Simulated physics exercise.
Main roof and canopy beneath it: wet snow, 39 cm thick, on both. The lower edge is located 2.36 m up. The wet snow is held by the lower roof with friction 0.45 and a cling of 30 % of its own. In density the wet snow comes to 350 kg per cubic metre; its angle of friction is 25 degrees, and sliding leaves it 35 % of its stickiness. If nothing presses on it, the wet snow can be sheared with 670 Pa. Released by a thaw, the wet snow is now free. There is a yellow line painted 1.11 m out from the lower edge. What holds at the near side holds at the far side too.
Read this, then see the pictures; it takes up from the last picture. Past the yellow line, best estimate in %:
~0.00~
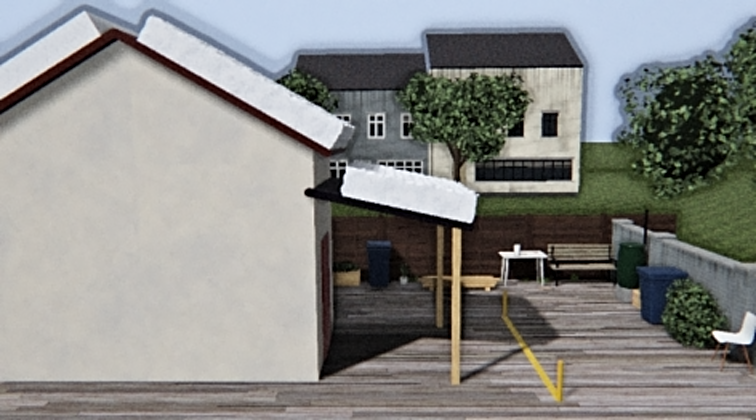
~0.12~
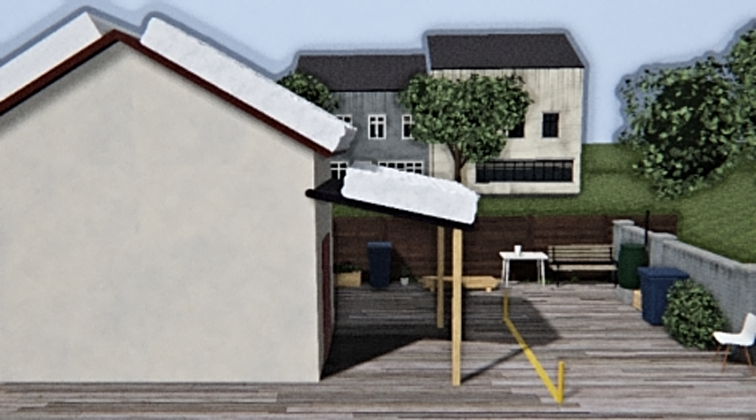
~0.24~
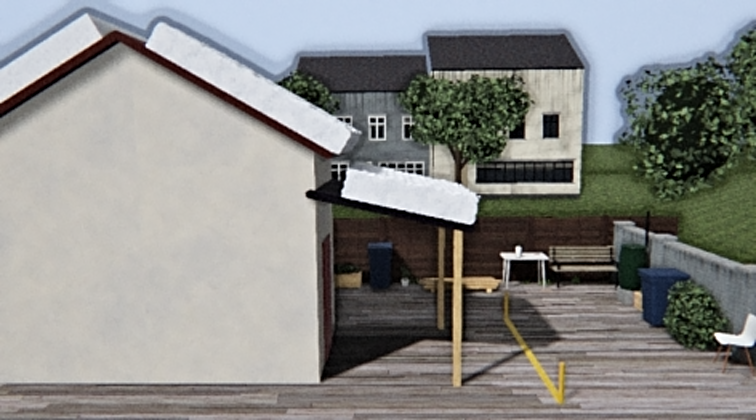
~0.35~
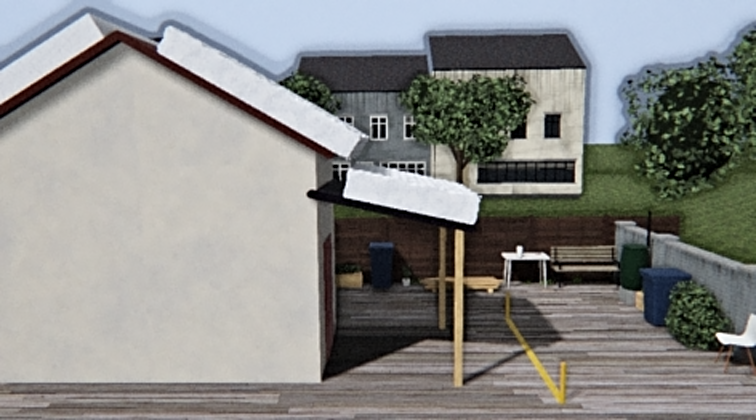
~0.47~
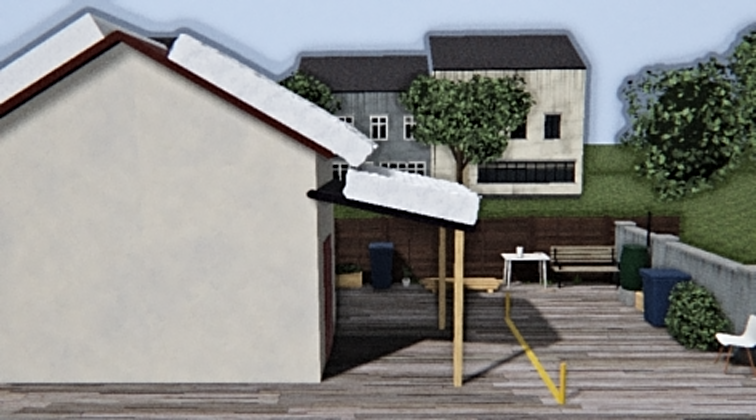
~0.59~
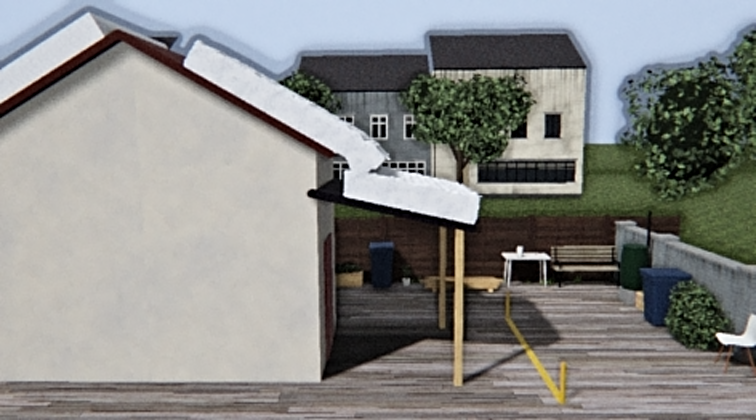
23 %.
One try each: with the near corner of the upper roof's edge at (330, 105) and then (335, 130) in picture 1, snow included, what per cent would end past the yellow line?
55 per cent, then 40 per cent.
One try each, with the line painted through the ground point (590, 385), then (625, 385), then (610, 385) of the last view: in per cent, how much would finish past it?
12 %, then 4 %, then 7 %.
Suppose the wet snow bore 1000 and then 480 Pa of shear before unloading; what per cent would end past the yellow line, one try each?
The answers, in order, are 12 % and 35 %.
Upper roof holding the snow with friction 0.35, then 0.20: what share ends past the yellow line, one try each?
2 %, then 16 %.
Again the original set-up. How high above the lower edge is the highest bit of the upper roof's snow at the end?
The snow's top stands about 1.1 m above the lower edge.
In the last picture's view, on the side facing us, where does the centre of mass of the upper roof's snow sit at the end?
Pretty much at (492, 279), I'd say.
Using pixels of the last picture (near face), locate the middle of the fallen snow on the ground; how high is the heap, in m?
The heap centres around (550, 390) and rises about 0.4 m.
After 1.12 s, none is below the lower edge and 0 % is past the line.
After 1.75 s, 8 % is below the lower edge and 0 % is past the line.
After 2.37 s, 40 % is below the lower edge and 16 % is past the line.
After 3.00 s, 46 % is below the lower edge and 23 % is past the line.
After 5.90 s, 47 % is below the lower edge and 23 % is past the line.
